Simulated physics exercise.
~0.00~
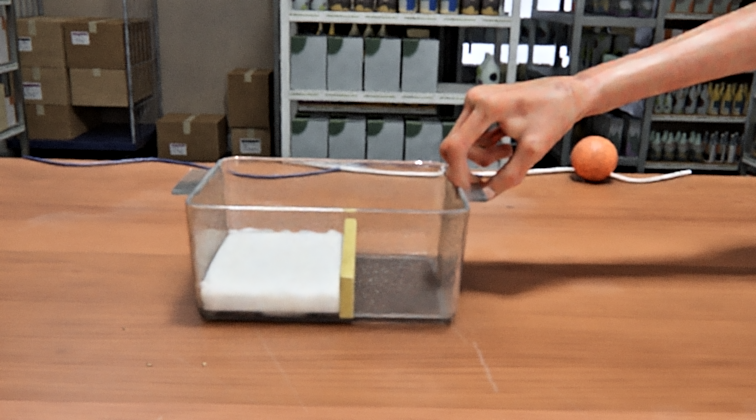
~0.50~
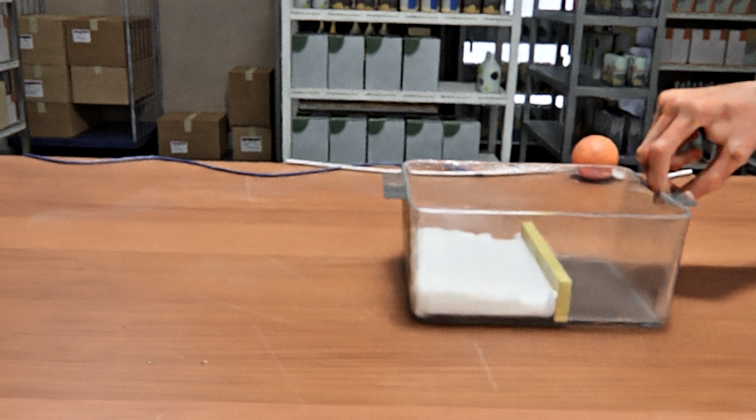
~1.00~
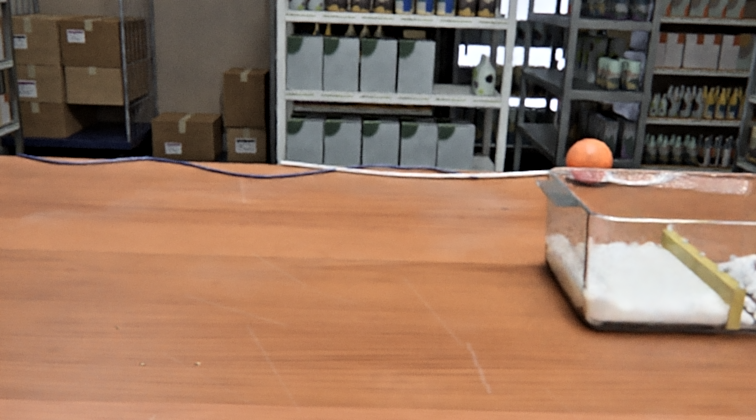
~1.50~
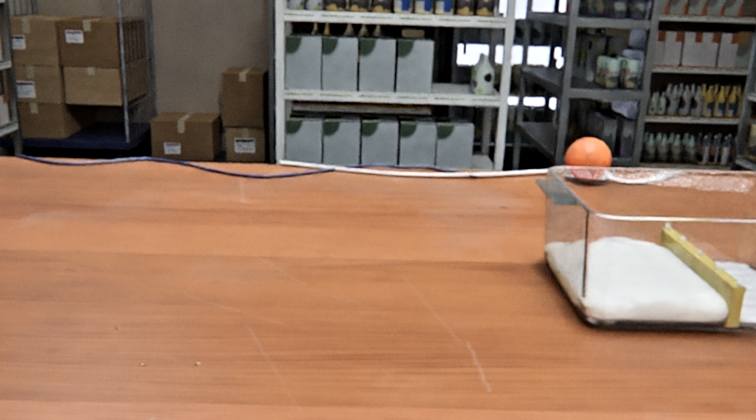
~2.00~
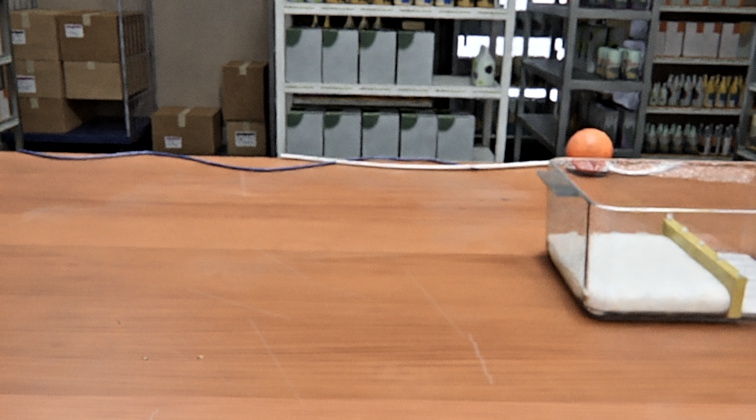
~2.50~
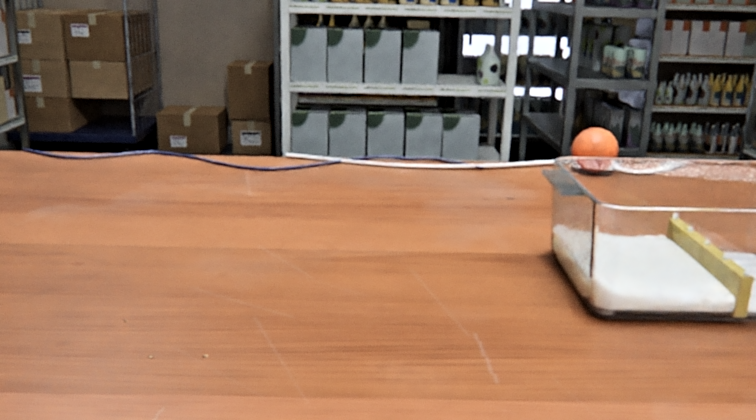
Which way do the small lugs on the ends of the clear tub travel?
The lugs move to the right, along with the tub as the hand pulls it.
